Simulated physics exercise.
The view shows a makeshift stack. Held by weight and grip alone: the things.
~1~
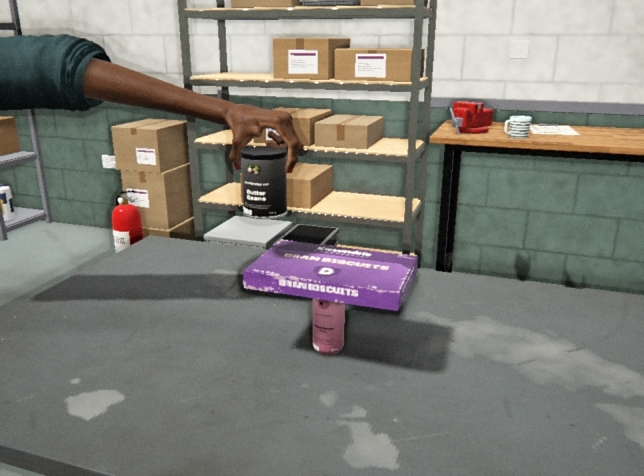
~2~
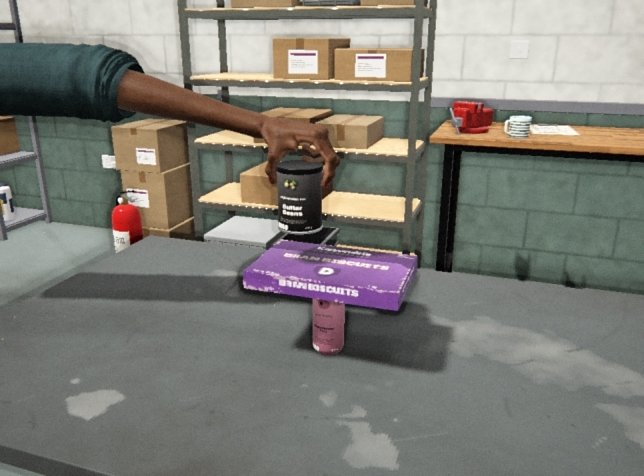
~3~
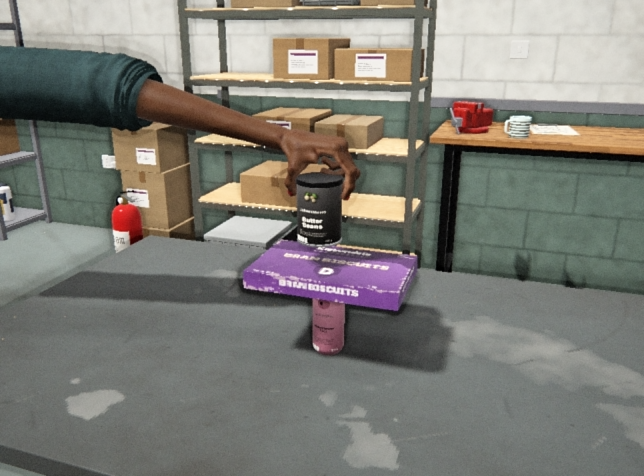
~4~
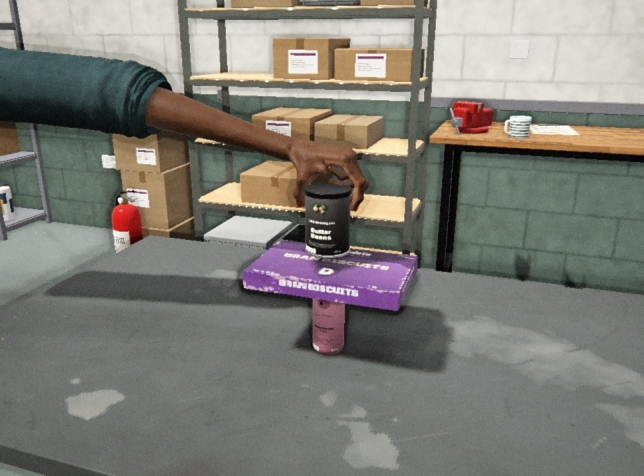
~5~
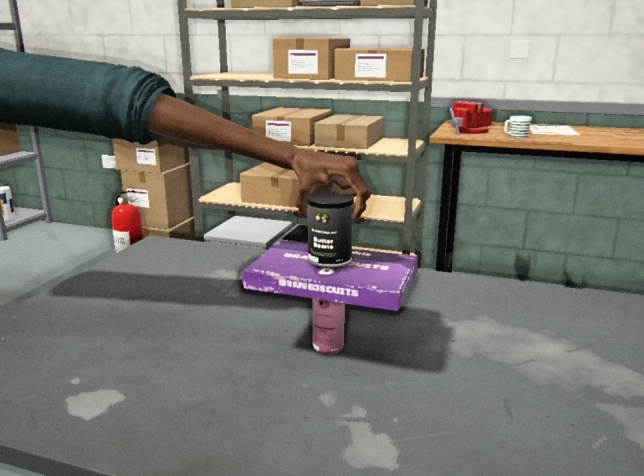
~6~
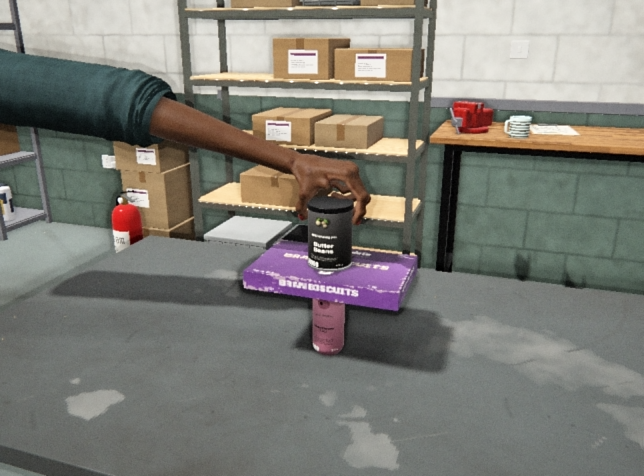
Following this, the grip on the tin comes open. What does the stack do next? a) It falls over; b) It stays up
(b) It stays up.
Then, 0.20 s on from there, no change.
Then, 0.40 s on from there, black tin resting near (330, 234).
In the end, all 3 unmoved. At the end, from the last picture's camera, black tin near (330, 234). The stack keeps its balance.
